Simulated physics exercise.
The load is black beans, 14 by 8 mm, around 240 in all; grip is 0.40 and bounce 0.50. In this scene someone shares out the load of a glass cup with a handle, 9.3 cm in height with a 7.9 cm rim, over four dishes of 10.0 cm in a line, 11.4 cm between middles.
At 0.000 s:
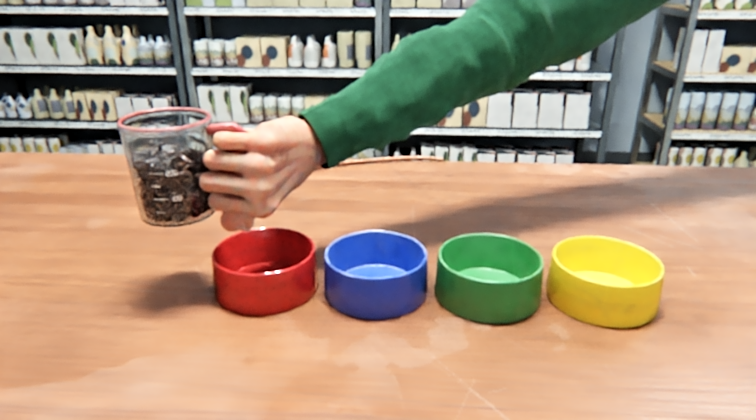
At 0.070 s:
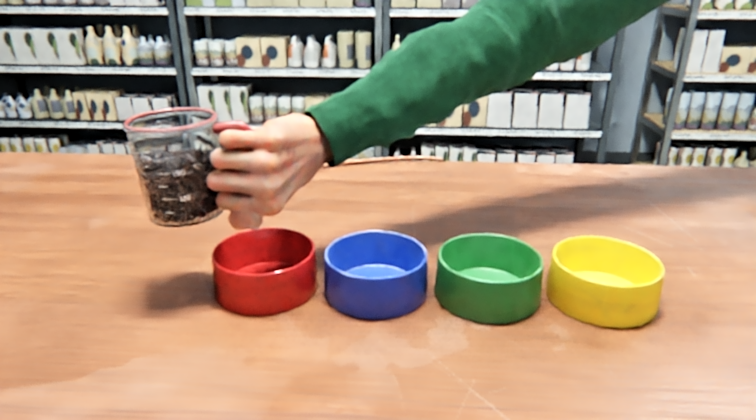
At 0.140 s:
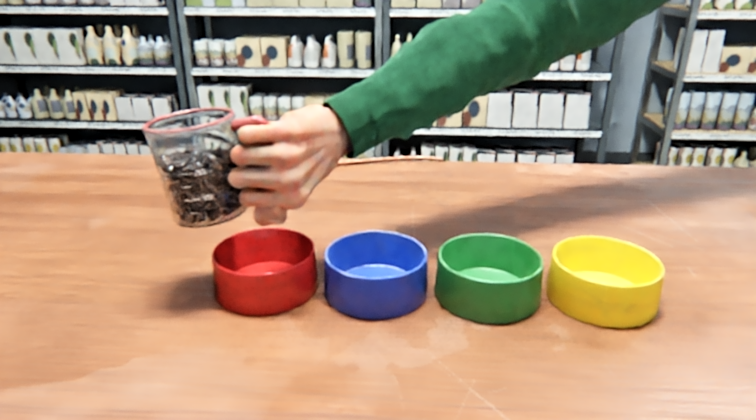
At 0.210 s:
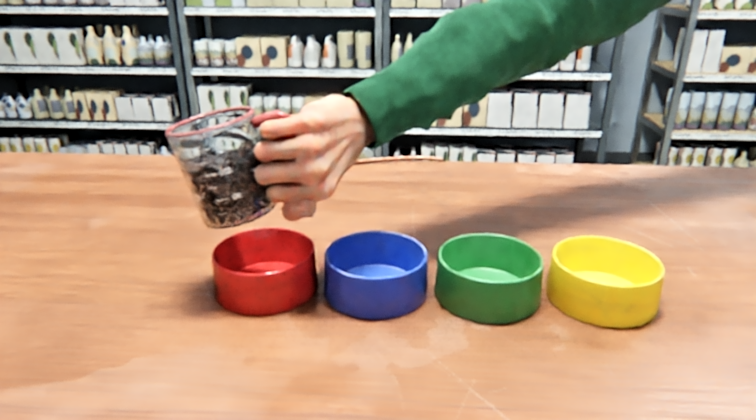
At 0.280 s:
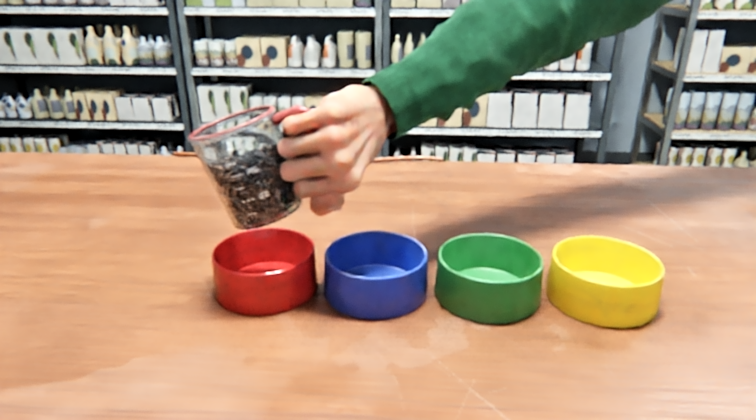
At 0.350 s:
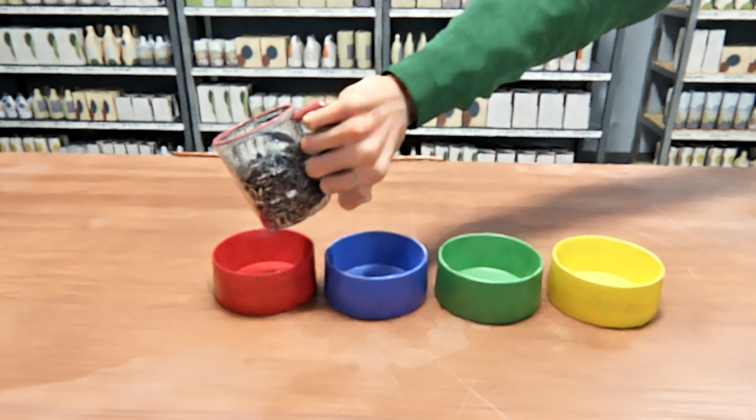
At the start, a hand in a green sleeve holds a clear cup of dark pieces upright, above and left of four dishes coloured red, blue, green and yellow. The hand moves the cup a short way right, tilting it gradually leftward, until it is slanted above the red dish, the pieces still inside.
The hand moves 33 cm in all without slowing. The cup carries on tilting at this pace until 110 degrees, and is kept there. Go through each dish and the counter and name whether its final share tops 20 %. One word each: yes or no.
Red dish: No; blue dish: No; green dish: Yes; yellow dish: No; counter: Yes.
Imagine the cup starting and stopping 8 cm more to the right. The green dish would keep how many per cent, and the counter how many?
Shares - green 80 / counter 20.
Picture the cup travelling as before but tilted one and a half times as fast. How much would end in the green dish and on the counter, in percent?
Then the green dish would get 70 and the counter 20.
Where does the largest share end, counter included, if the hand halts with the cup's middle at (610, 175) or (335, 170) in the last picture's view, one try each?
I'd bet on green for the first try and red for the second.
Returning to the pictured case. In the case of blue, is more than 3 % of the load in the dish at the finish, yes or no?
Blue - it holds.
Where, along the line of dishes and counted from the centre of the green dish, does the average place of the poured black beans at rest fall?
The average sits about 4 cm from the centre, on its left.
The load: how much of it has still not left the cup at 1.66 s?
Roughly 50 in a hundred.
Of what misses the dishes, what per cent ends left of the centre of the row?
50 %.
After 0.87 s, tilt 64 degrees; cup holds 100 %.
After 1.22 s, tilt 92 degrees; cup holds 100 %.
After 1.66 s, tilt 110 degrees; cup holds 50 %, blue 5 %, green 35 %.
By 3.1 s all is still; red 0 %, blue 5 %, green 65 %, yellow 0 %, counter 30 %.
